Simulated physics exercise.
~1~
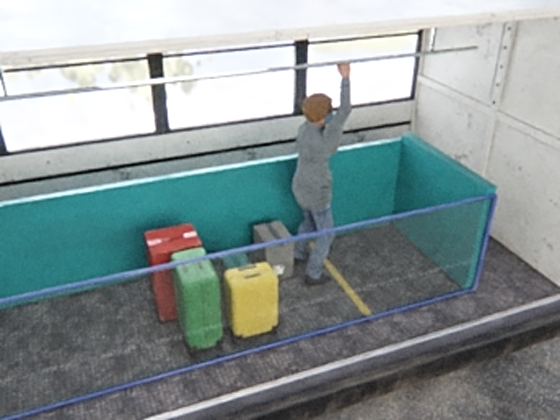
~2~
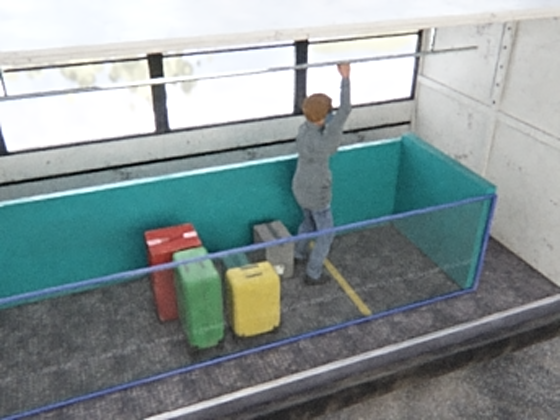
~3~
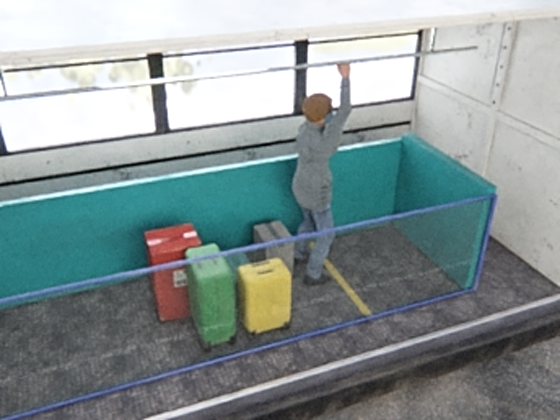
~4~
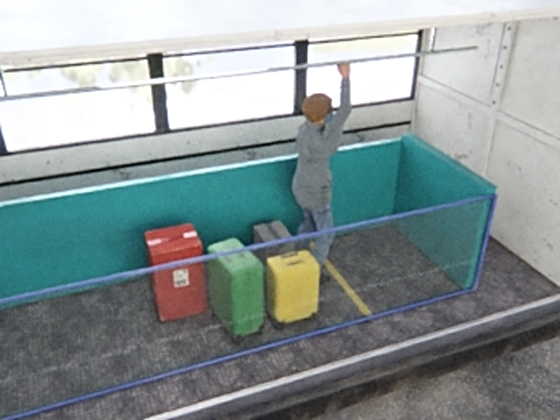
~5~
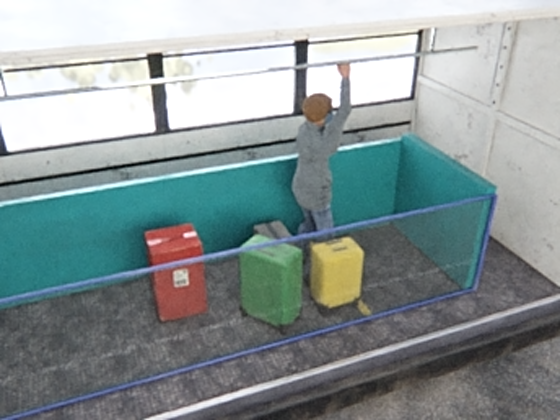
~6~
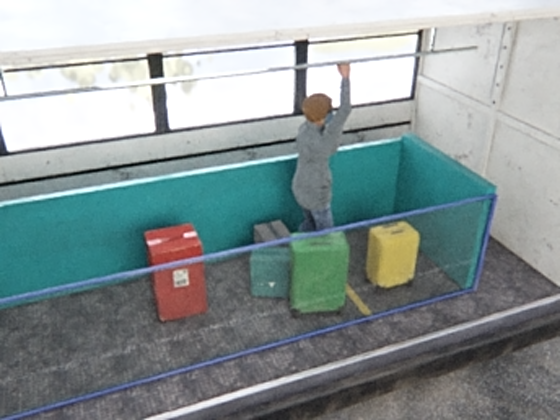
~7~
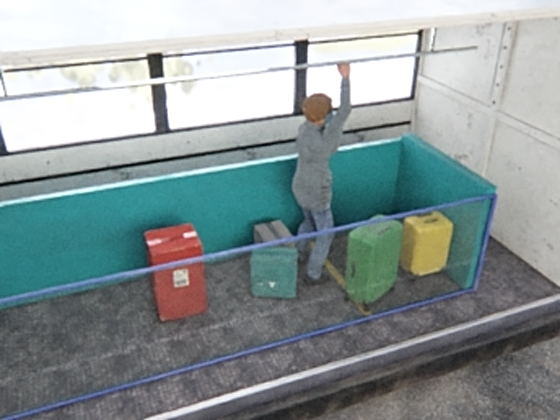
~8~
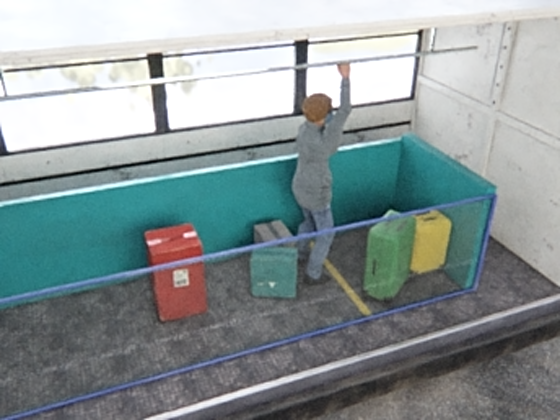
A green suitcase and a smaller yellow one slid a long way right across the bay, past a standing traveller holding an overhead rail, and ended upright beyond the yellow line, while the red case stayed put and a teal box stopped short.
